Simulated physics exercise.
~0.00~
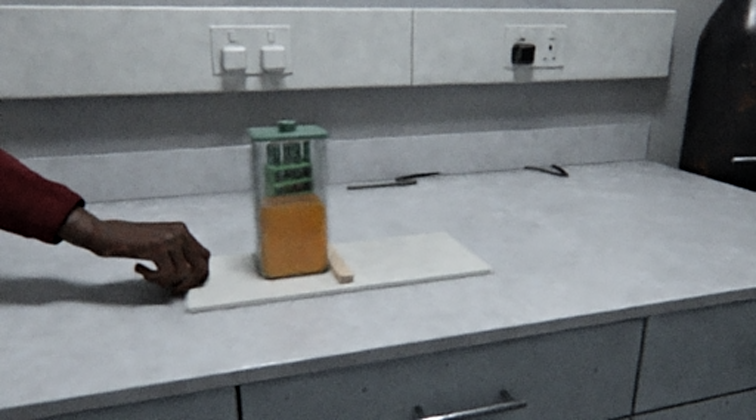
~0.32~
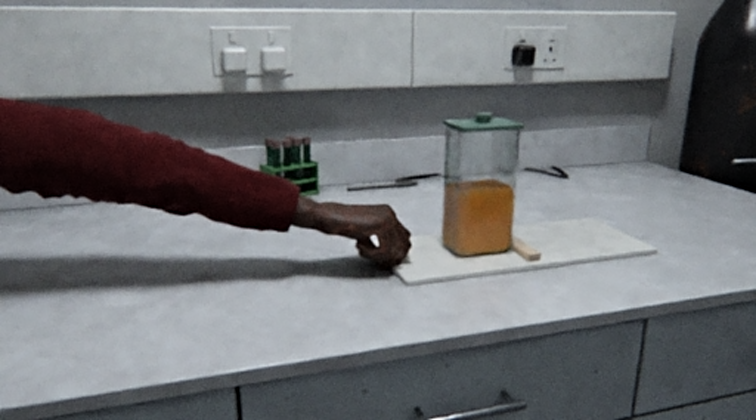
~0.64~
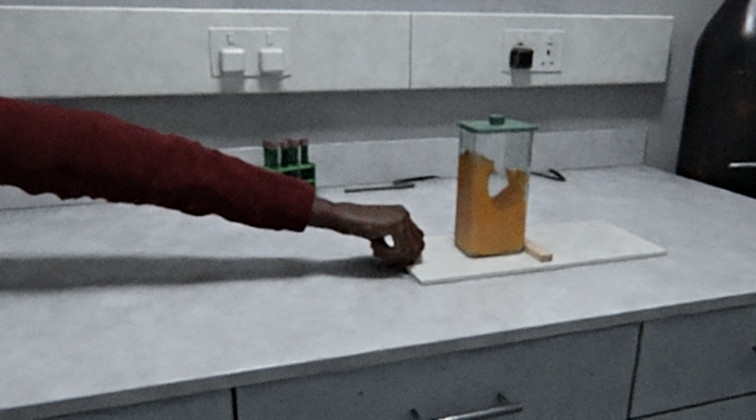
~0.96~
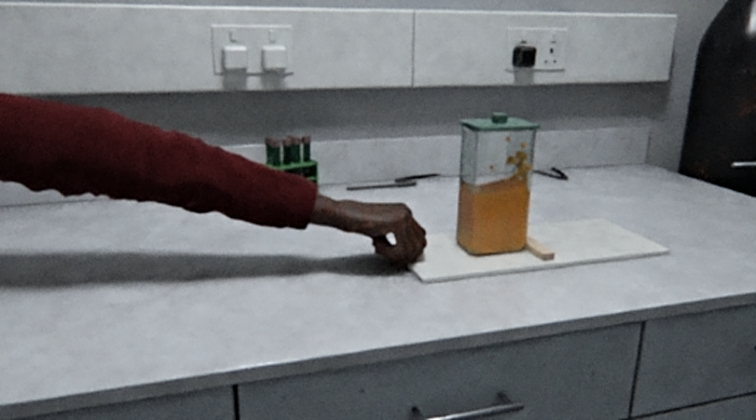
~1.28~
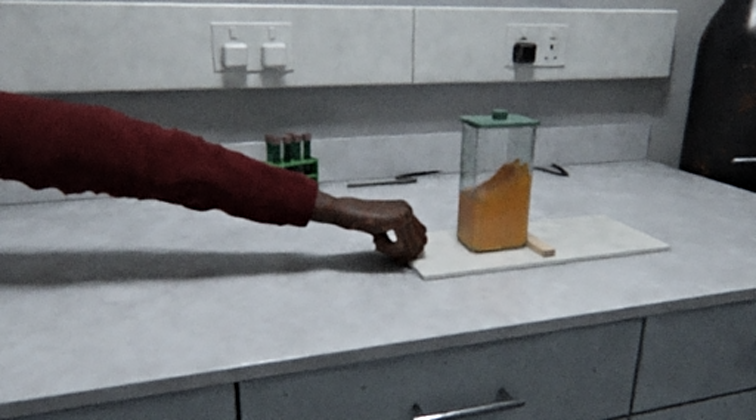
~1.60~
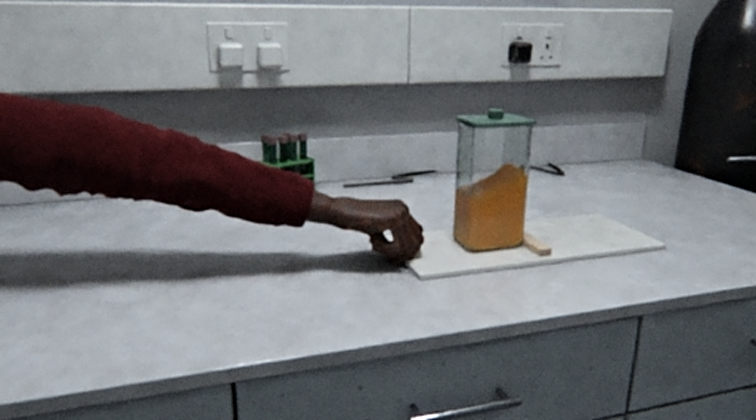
A hand in a dark red sleeve slid a white board carrying a green-lidded square bottle of orange juice to the right along a counter, then stopped; the juice sloshed up the sides, but the bottle stayed upright on the board.
